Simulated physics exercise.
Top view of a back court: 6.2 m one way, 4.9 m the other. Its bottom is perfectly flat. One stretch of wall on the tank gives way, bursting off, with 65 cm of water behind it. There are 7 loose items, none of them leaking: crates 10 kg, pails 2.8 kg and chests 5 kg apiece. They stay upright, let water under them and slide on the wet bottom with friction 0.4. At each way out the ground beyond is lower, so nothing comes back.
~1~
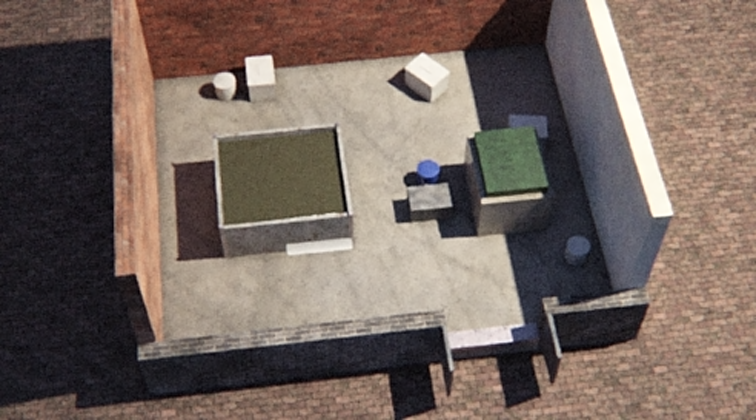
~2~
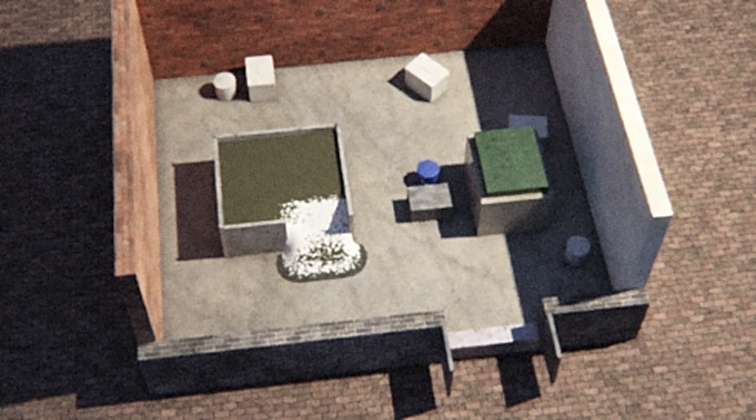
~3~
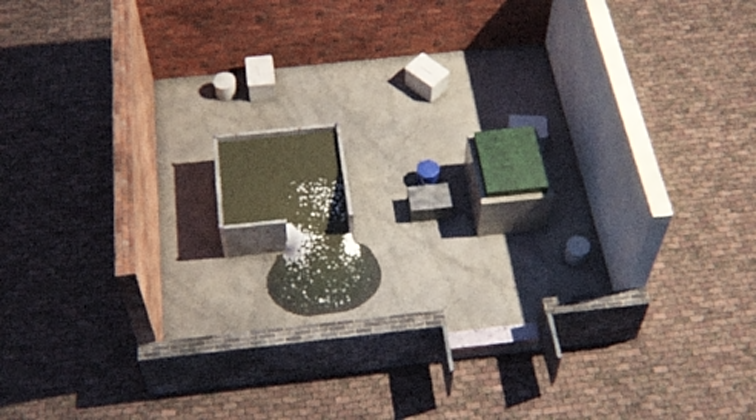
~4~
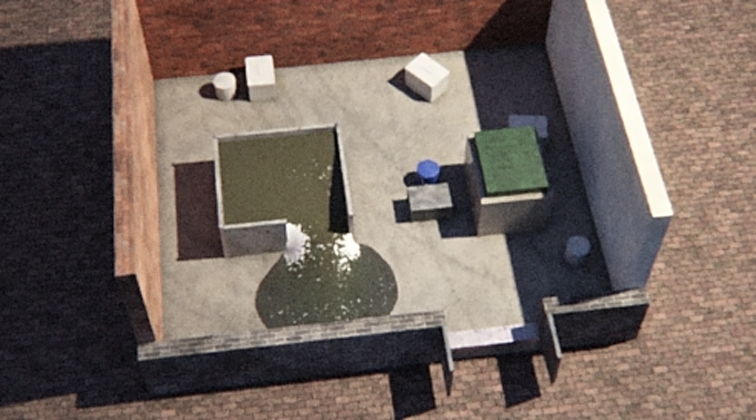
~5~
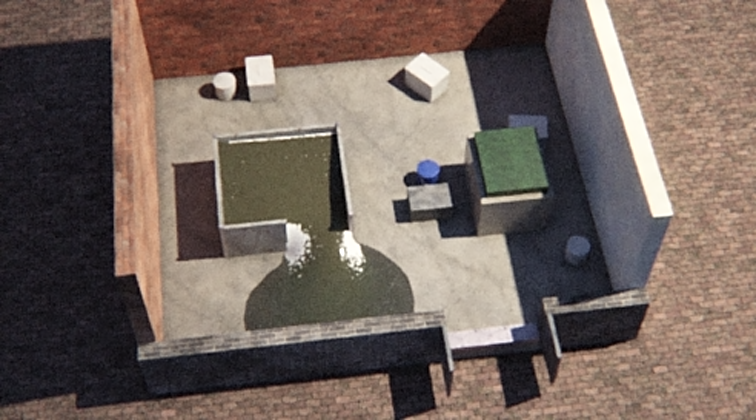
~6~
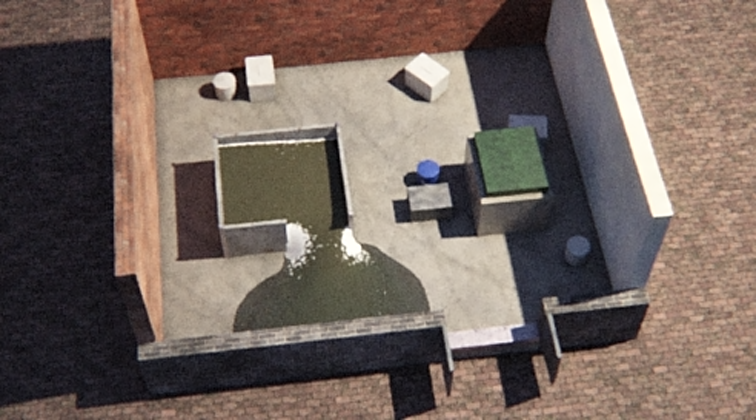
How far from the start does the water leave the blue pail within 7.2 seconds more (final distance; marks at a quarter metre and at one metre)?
The blue pail remains almost where it was.
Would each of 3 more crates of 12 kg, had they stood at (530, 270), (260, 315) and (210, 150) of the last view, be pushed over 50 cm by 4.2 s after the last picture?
Taking them in order: Far enough, far enough and far enough.
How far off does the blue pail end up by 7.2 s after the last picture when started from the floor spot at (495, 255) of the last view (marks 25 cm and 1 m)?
Put there, it wanders off a long way.
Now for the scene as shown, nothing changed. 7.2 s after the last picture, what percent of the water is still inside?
About 88 in a hundred parts of the water.
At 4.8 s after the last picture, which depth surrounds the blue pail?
Roughly 1 cm at that moment.
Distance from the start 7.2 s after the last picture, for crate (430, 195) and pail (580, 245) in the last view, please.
The first ends 10 cm from its start, the second 350 cm.
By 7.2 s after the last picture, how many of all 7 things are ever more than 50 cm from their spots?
Total: 5.
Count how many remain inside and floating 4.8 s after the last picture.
I count 2.
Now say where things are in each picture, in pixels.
The blue pail at (428, 169) rests on the ground; 2.6 m2 under water; 0 of 7 have shifted, in the first picture.
The blue pail at (428, 169) rests on the ground; 3.2 m2 under water; 0 of 7 have shifted, in the second picture.
The blue pail at (428, 169), on the bottom; 4.0 m2 under water; 0 of 7 have shifted, in the third picture.
The blue pail at (428, 169), on the bottom; water covers 5.0 m2; 0 of 7 have shifted, in the fourth picture.
The blue pail at (428, 169) rests on the ground; 5.5 m2 under water; 0 of 7 have shifted, in the fifth picture.
The blue pail at (428, 169), on the bottom; 5.9 m2 under water; 0 of 7 have shifted, in the sixth picture.
Then, 0.9 s after the last picture the blue pail is near (428, 169), 0.0 m from its start, aground; 0 of 7 are out; 0 afloat.
Then, 2.8 s after the last picture the blue pail is near (428, 169), 0.0 m from its start, aground; 0 of 7 are out; 1 afloat.
Then, 4.8 s after the last picture the blue pail is near (428, 169), 0.0 m from its start, aground; 0 of 7 are out; 2 afloat.
Then, 7.2 s after the last picture the blue pail is near (430, 169), 0.0 m from its start, afloat; 0 of 7 are out; 6 afloat.
